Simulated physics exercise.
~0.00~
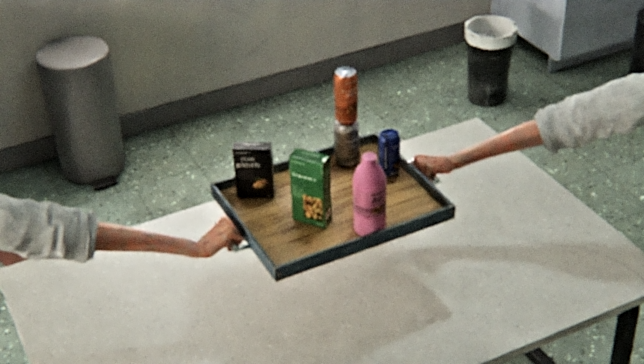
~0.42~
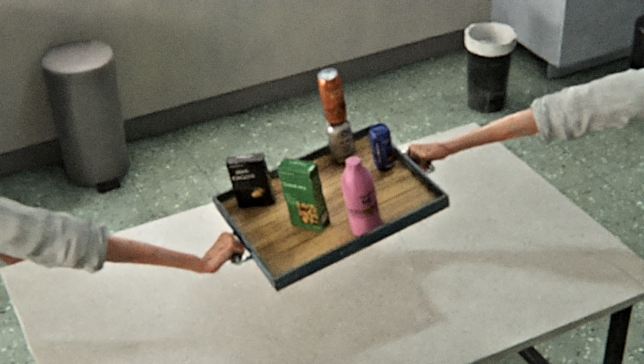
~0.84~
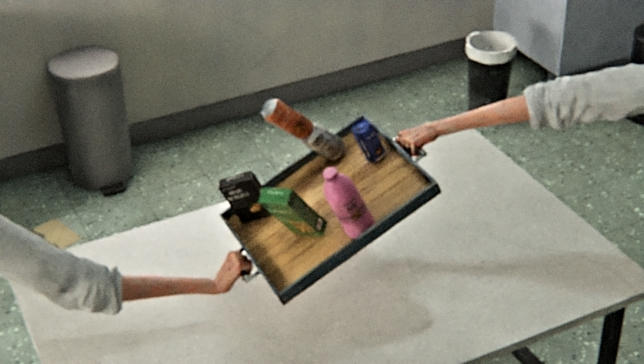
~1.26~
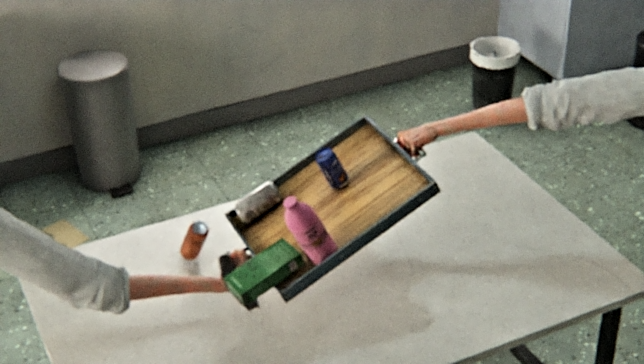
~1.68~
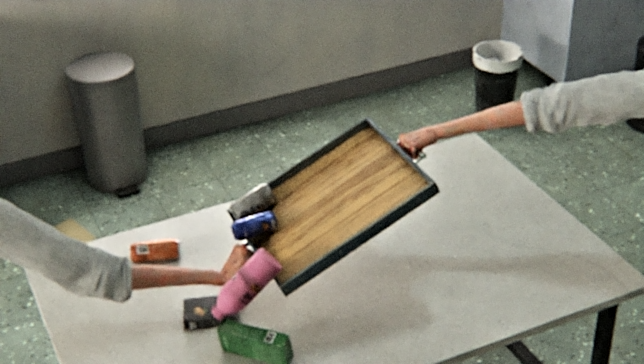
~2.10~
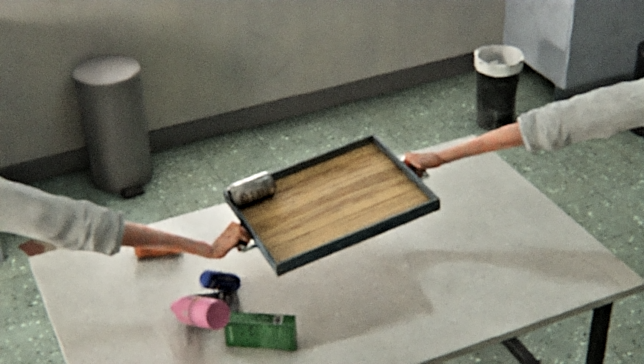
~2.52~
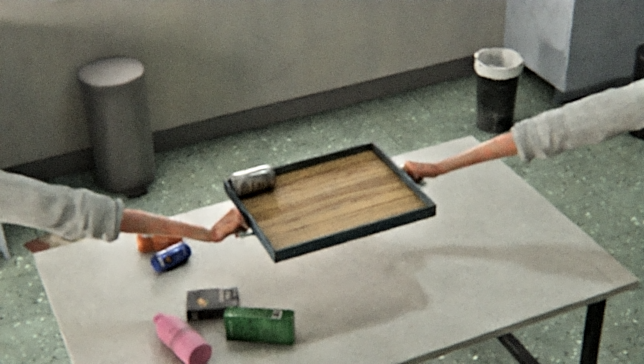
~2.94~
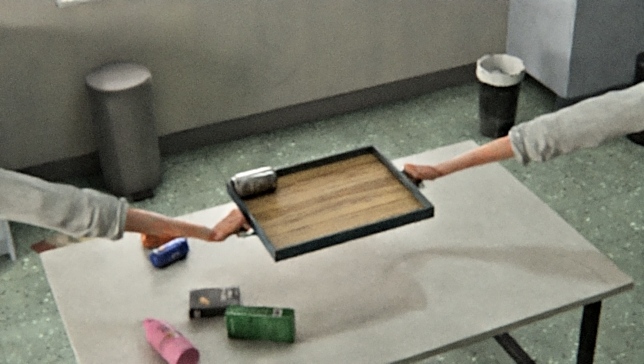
In this clip, two hands tilt a wooden tray down to the left above a table, and an orange can, two packets, a blue can and a pink bottle tumble off. The tray returns nearly level, with only the white can left, lying on its side near the left edge.
